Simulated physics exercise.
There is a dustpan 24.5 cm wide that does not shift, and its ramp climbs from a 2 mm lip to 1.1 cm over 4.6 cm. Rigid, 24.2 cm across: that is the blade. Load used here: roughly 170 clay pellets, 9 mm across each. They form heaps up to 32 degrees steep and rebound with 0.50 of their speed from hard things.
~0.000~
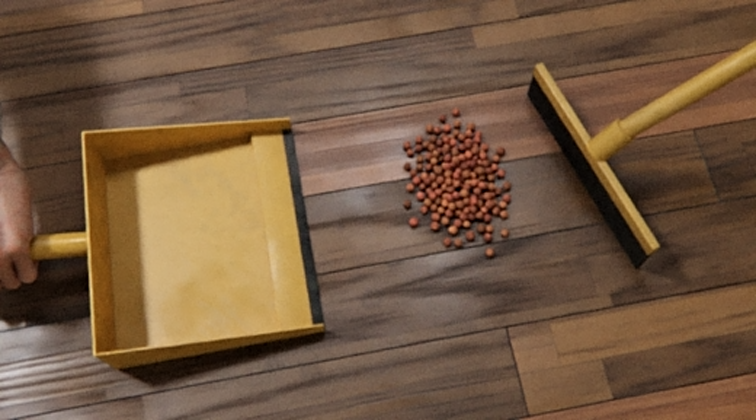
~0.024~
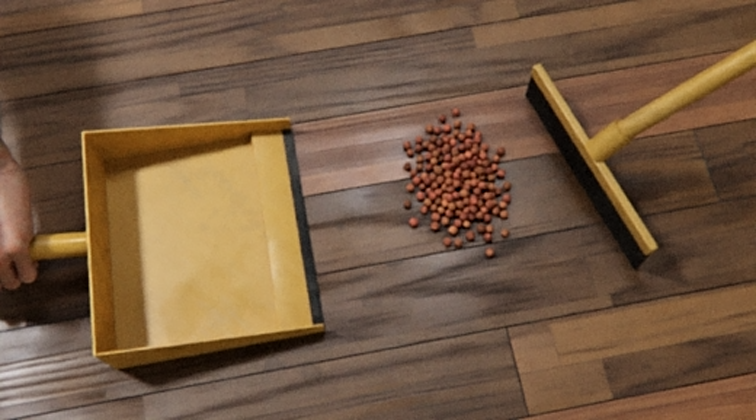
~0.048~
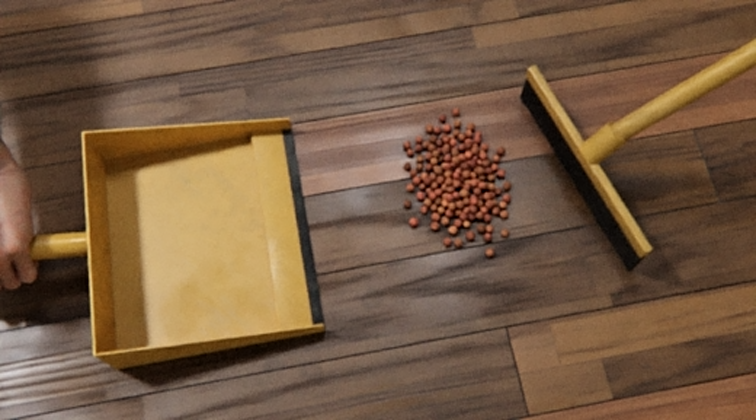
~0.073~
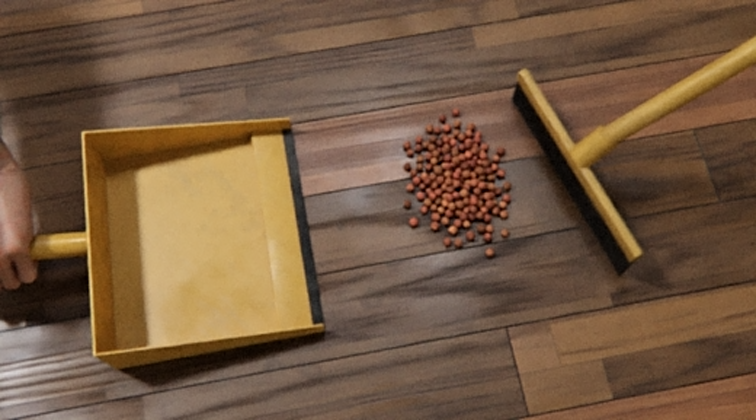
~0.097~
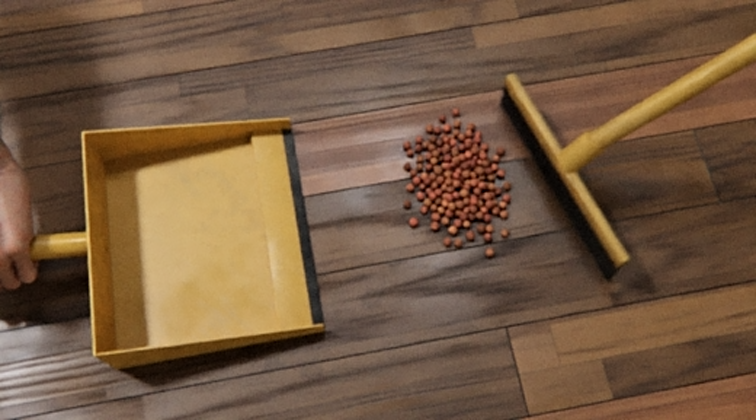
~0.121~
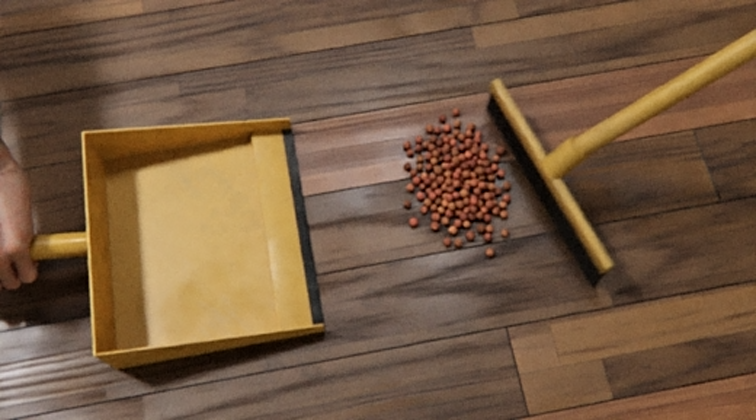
A hand at the left edge grips the handle of a yellow dustpan on a dark wood-plank floor, seen from above at a slight angle. A loose pile of small reddish-brown pellets lies in the middle, and a yellow-handled blade with a black edge stands slanted at the right. The blade slides left and slightly downward toward the pile, while the pan, pellets and camera stay still.
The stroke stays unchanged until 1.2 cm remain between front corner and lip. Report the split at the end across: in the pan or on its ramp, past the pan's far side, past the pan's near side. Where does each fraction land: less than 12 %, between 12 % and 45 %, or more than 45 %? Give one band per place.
Pan: A medium amount, far side: Only a little, near side: Only a little.
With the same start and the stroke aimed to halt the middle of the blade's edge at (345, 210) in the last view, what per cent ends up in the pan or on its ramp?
About 30 per cent.
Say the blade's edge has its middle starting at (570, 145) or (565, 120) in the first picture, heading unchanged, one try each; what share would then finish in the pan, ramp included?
Around 30 percent, then around 30 percent.
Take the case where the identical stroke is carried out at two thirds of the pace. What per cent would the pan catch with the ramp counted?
Share: Near 30 %.
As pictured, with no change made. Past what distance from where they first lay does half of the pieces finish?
That distance is close to 20 cm.
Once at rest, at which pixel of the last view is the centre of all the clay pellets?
Somewhere around (311, 243) in the final frame.
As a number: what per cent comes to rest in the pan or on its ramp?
Close to 40 in a hundred end up there.
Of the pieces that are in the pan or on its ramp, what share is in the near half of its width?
Some 60 per cent.
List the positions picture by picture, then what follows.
The first frame shows blade from (651, 249) to (539, 72), moved 0.0 cm, 0 of the pieces shifted so far; middle of the pieces at (461, 180); pan at (192, 245).
The second frame shows blade from (649, 249) to (537, 73), moved 0.2 cm, 0 of the pieces shifted so far; middle of the pieces at (461, 180).
The third frame shows blade from (644, 252) to (532, 75), moved 0.9 cm, 0 of the pieces shifted so far; middle of the pieces at (461, 180).
The fourth frame shows blade from (634, 256) to (523, 78), moved 2.0 cm, 0 of the pieces shifted so far; middle of the pieces at (461, 180).
The fifth frame shows blade from (621, 261) to (510, 82), moved 3.6 cm, 0 of the pieces shifted so far; middle of the pieces at (461, 180).
The sixth frame shows blade from (605, 267) to (496, 88), moved 5.4 cm, 0 of the pieces shifted so far; middle of the pieces at (461, 180); pan at (192, 245). Its pace works out near 0.75 m/s, heading 12 degrees towards the viewer's side.
After 0.28 s, middle of the blade 15 cm from the lip; 0 % over the lip, far side 0 %, near side 0 %.
After 0.38 s, middle of the blade 7 cm from the lip; 0 % over the lip, far side 5 %, near side 0 %.
After 0.62 s, middle of the blade 4 cm from the lip; 40 % over the lip, far side 5 %, near side 5 %.
By 1.2 s all is still; pan 40 %, far side 5 %, near side 5 %, in front of the lip or behind the blade 50 %.
